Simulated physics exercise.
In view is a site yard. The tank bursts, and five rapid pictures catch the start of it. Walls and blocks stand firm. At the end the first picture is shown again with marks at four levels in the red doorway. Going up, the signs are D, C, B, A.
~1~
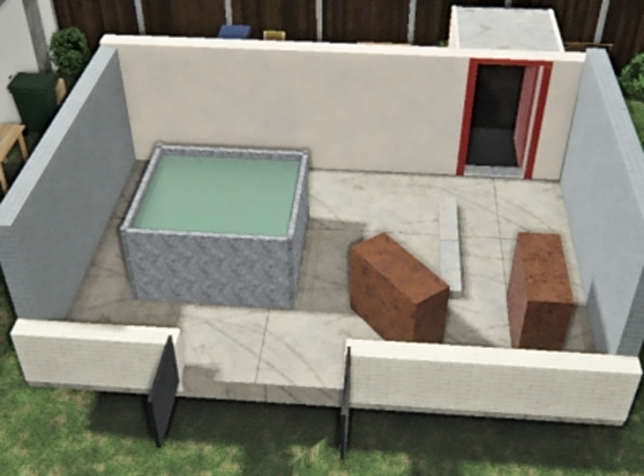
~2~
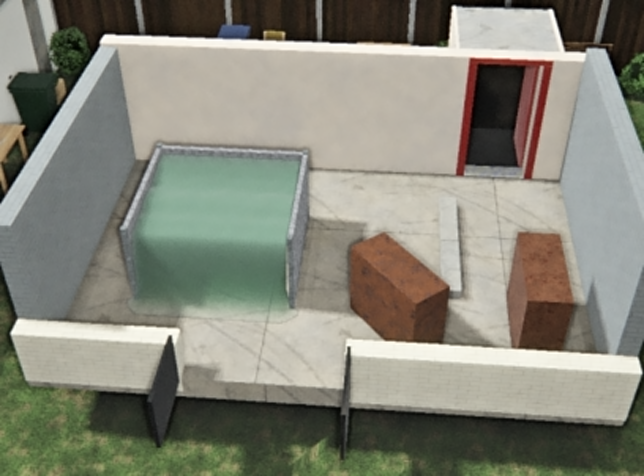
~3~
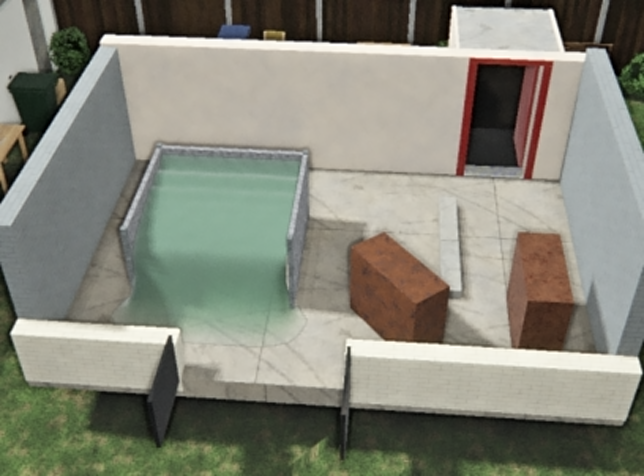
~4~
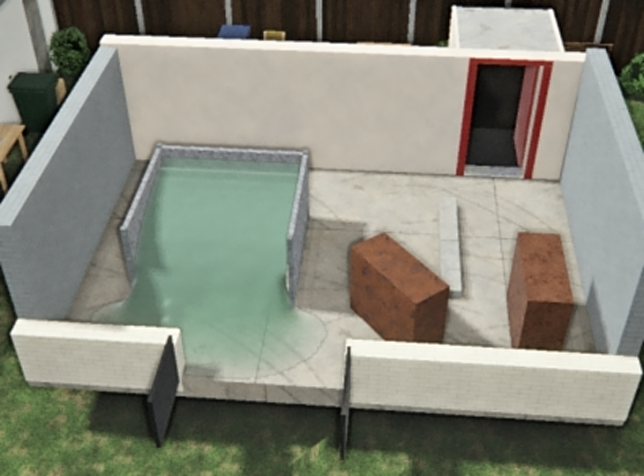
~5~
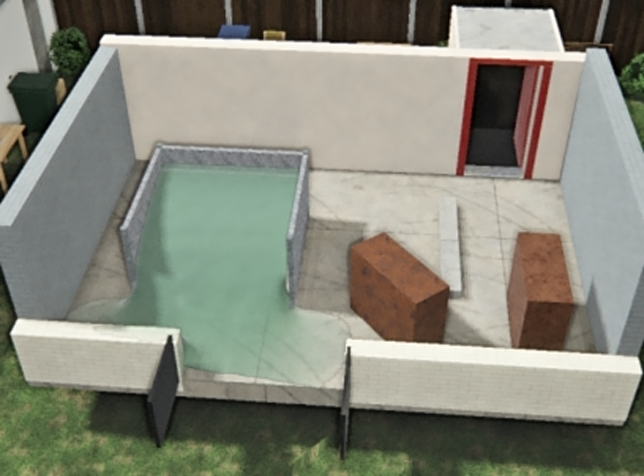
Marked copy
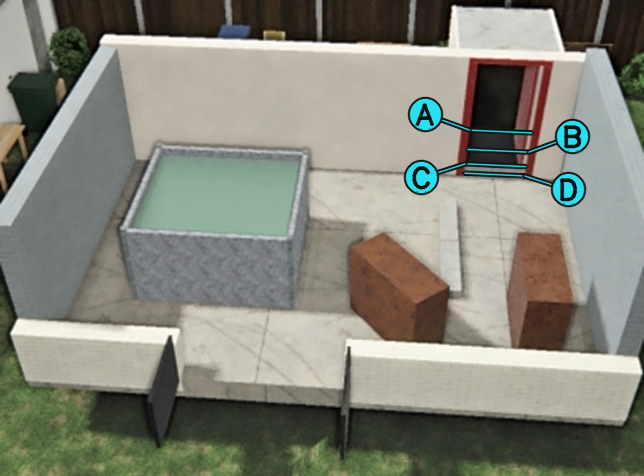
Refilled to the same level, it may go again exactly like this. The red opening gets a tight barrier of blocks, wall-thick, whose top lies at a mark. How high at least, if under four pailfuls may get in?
Take D.
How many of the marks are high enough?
All of the four.
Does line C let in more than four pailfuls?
No, not at all.
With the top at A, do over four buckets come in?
No.
In cyan, A at (500, 131); B at (497, 150); C at (495, 165); D at (494, 174); from the bottom up D, C, B, A.
Choosing A, nothing gets over.
Choosing B, nothing gets over.
Choosing C, nothing gets over.
Choosing D, a splash gets over, under a bucket.
